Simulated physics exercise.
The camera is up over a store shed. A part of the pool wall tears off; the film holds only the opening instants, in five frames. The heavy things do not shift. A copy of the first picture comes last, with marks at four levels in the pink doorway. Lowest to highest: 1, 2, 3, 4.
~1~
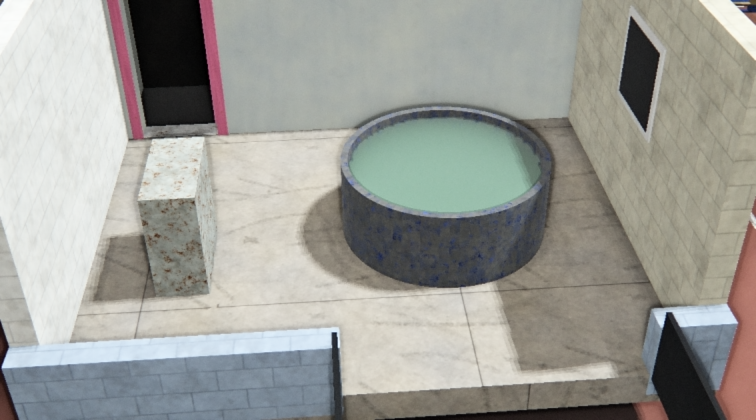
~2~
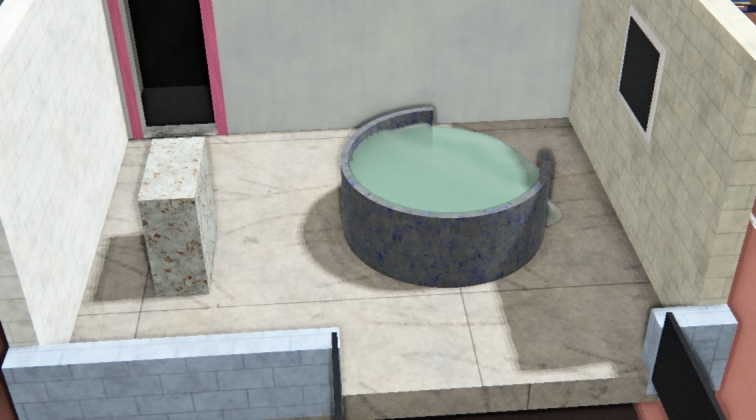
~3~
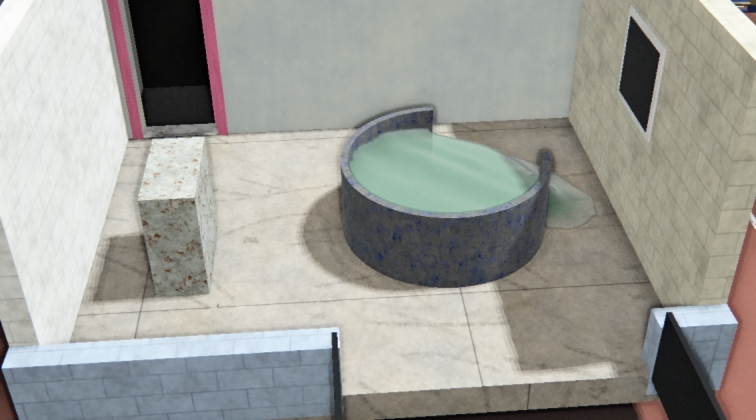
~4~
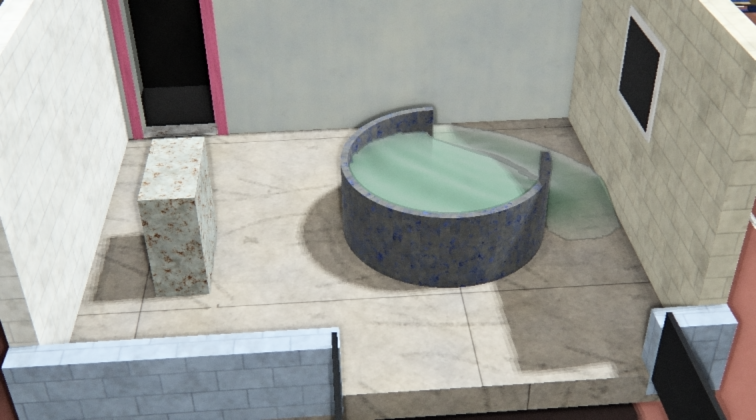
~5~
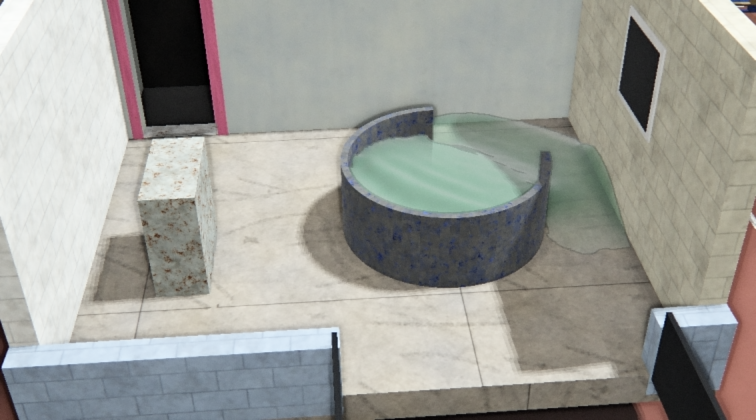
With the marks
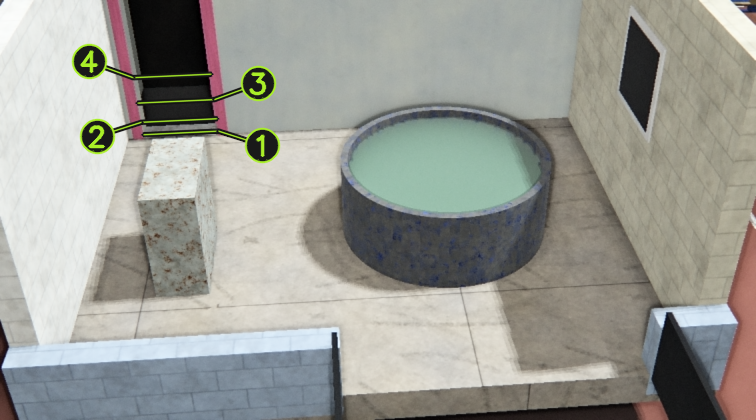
A round pool loses its back right wall, and green water pours across the floor.
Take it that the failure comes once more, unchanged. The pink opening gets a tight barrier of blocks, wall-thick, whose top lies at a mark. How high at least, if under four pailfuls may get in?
2.
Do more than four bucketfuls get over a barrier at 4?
No, not at all.
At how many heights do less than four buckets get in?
Three of the four.
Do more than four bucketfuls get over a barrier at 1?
Yes, that goes wrong.
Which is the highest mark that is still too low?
Mark 1.
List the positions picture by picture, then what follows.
The first picture shows water in the pool at rest, its middle at (445, 164); foot of the pink doorway at (181, 136); open gate at (497, 313).
In the second picture, 2 % of the ground under water, visible out to (552, 219).
In the third picture, 7 % of the ground under water, visible out to (571, 222).
In the fourth picture, 14 % of the ground under water, visible out to (603, 215).
In the fifth picture, 19 % of the ground under water, visible out to (620, 240).
In lime, 1 at (181, 132); 2 at (179, 120); 3 at (176, 101); 4 at (172, 75); from the bottom up 1, 2, 3, 4.
Choosing 1, about 11 bucketfuls get in.
Choosing 2, a splash gets over, under a bucket.
Choosing 3, nothing gets over.
Choosing 4, nothing gets over.
